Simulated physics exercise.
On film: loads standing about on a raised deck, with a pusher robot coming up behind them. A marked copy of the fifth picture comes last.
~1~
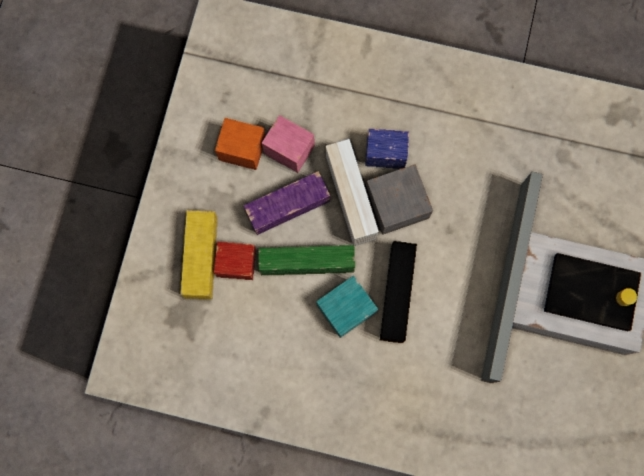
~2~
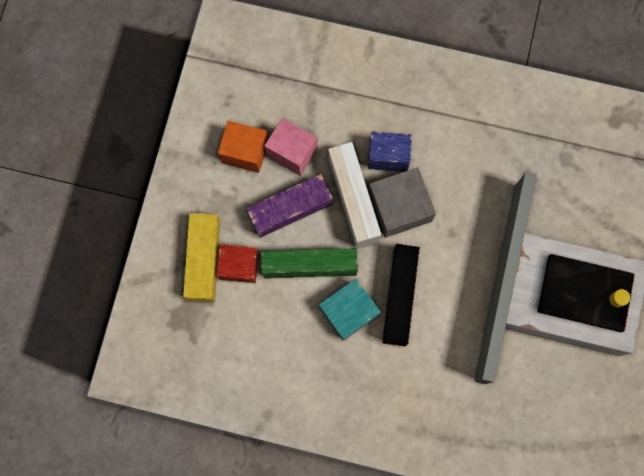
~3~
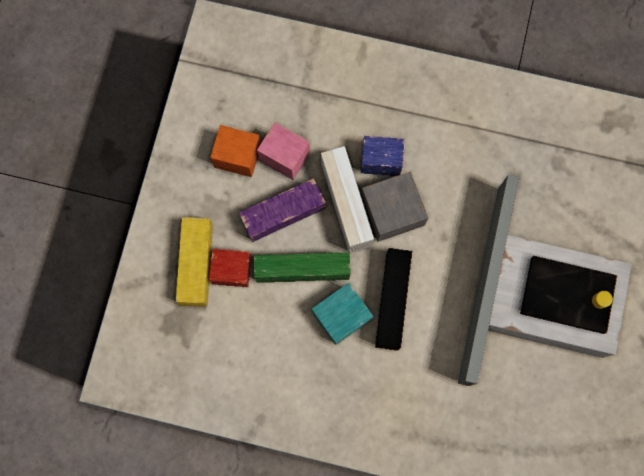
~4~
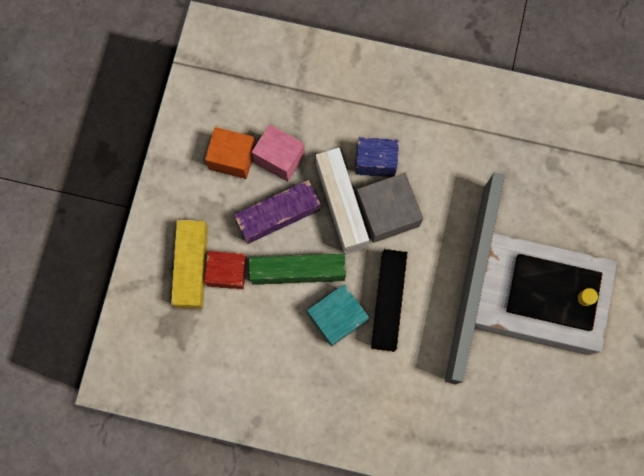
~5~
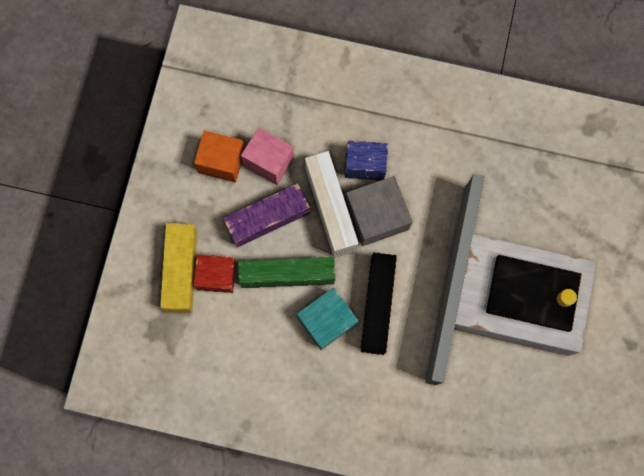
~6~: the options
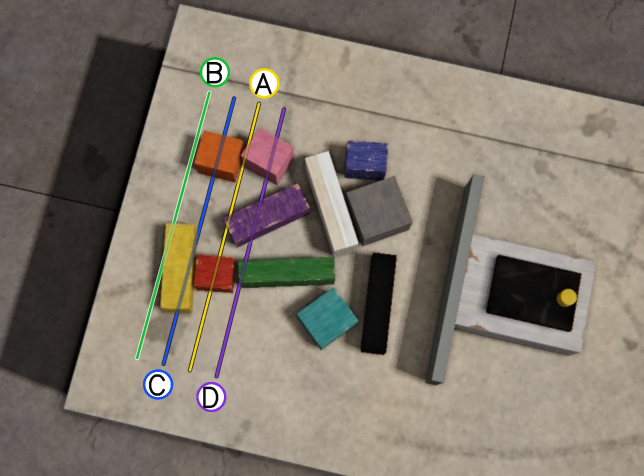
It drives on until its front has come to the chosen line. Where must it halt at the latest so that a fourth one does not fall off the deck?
As far as mark A.
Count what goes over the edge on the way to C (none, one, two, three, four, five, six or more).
In all, five.
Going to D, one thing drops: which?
The yellow bar goes over.
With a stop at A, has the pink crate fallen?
No.
On the marked copy, A at (226, 233); B at (174, 221); C at (200, 227); D at (251, 239).
Following A. Soon after the start, robot (443, 272); turquoise crate (299, 315); purple bar (258, 216).
Later, robot (359, 253); yellow bar (110, 266); red crate (143, 268).
In the end, robot (294, 238); yellow bar over the edge; orange crate over the edge; three fallen.
As for the rest, B drops seven; C drops five; D is within the limit but short.
